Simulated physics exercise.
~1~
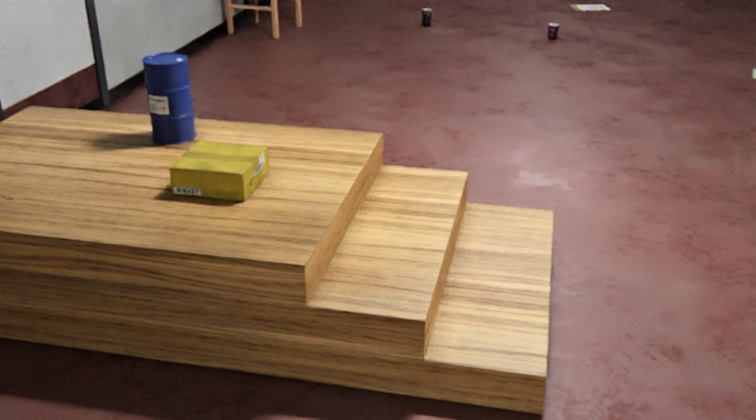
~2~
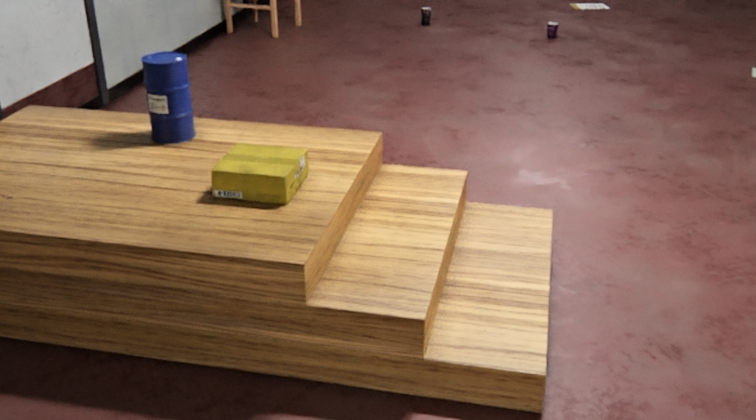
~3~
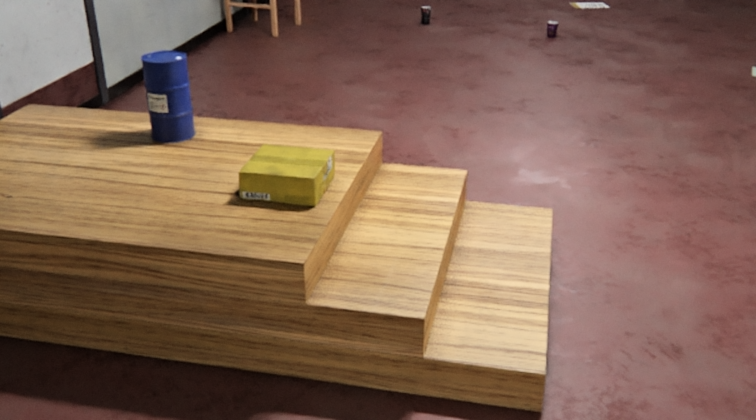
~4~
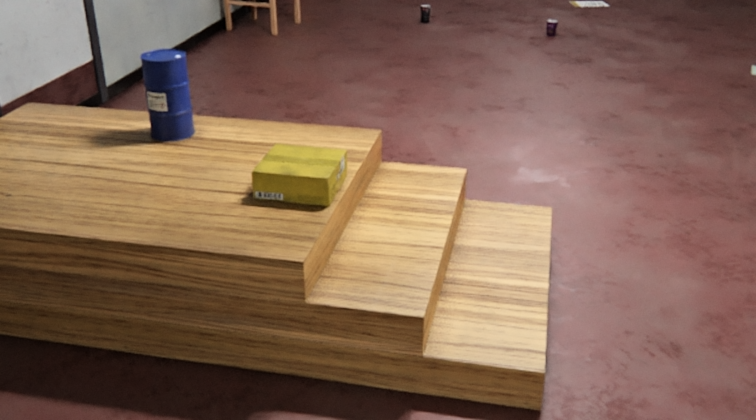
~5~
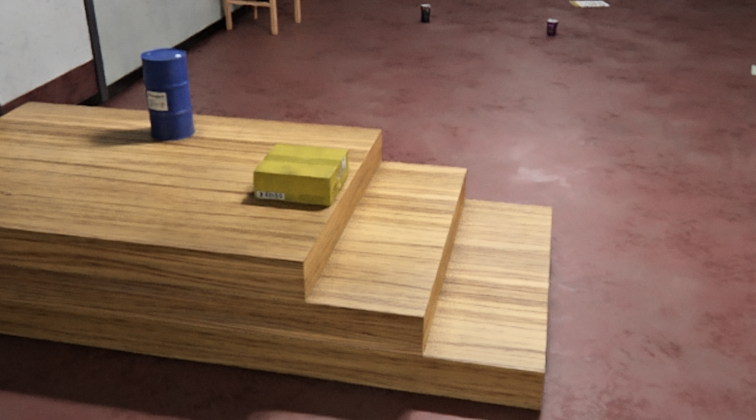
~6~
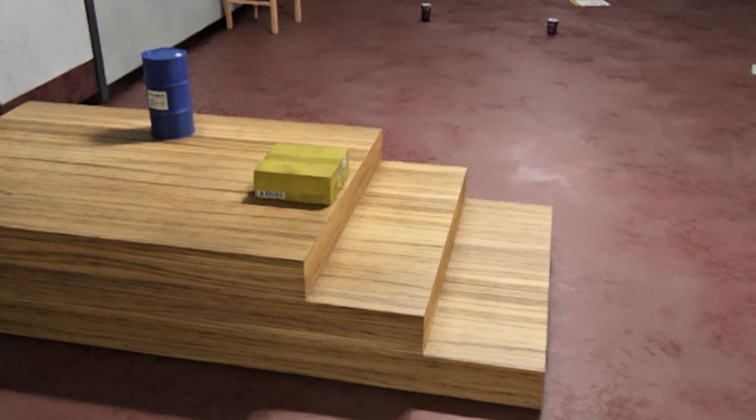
Yellow parcel sliding right across a wooden landing past a blue canister, slowing and stopping near the edge above the steps.
